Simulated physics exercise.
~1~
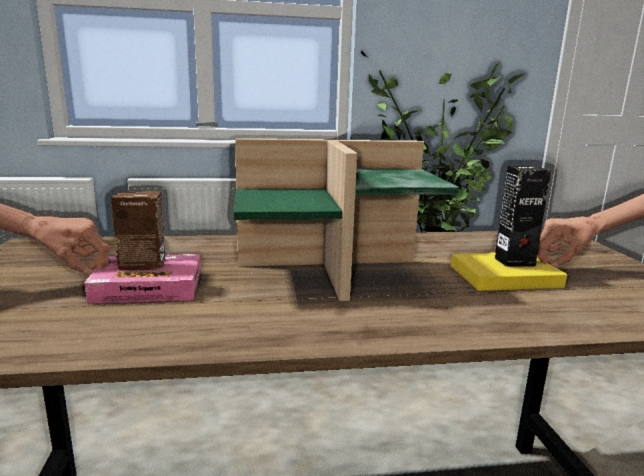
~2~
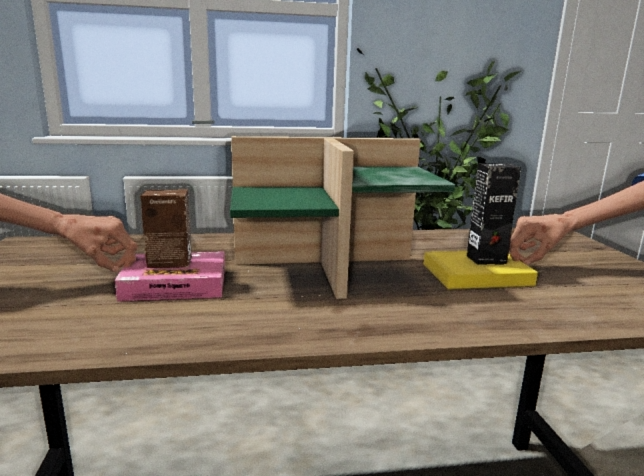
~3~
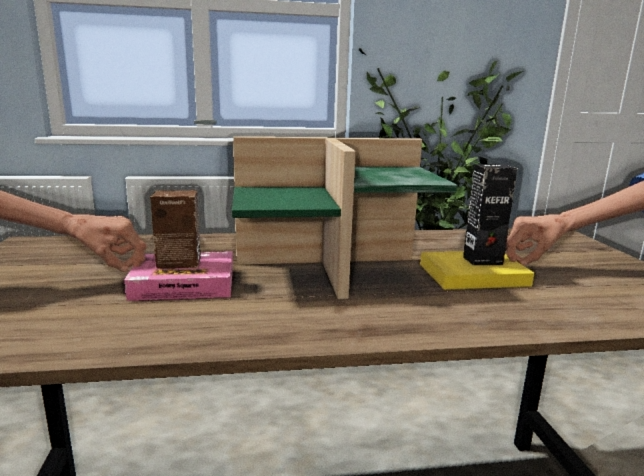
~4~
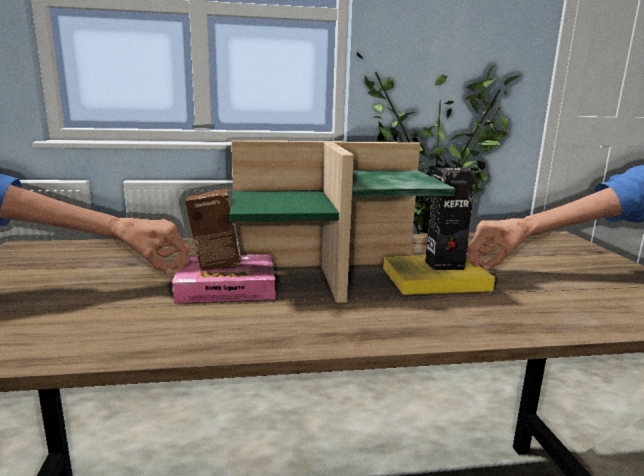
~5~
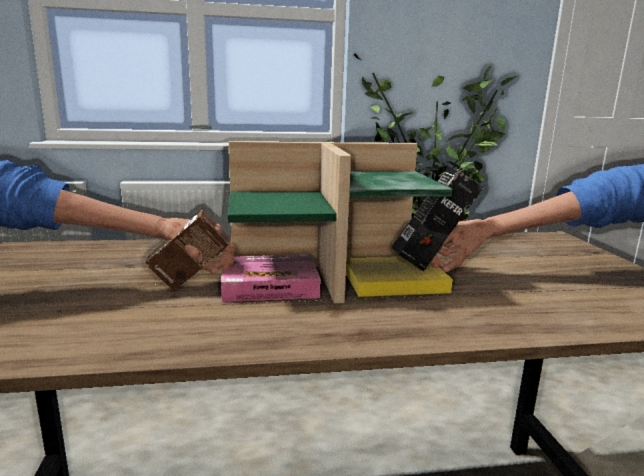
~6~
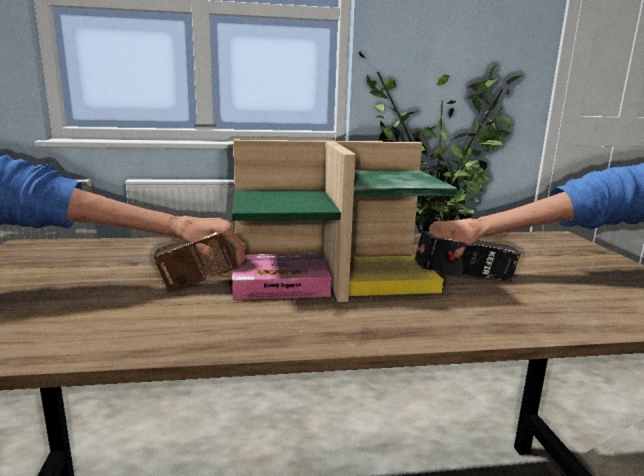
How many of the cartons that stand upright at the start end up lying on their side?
Two of them do, as both the brown carton and the black carton end up on their side.
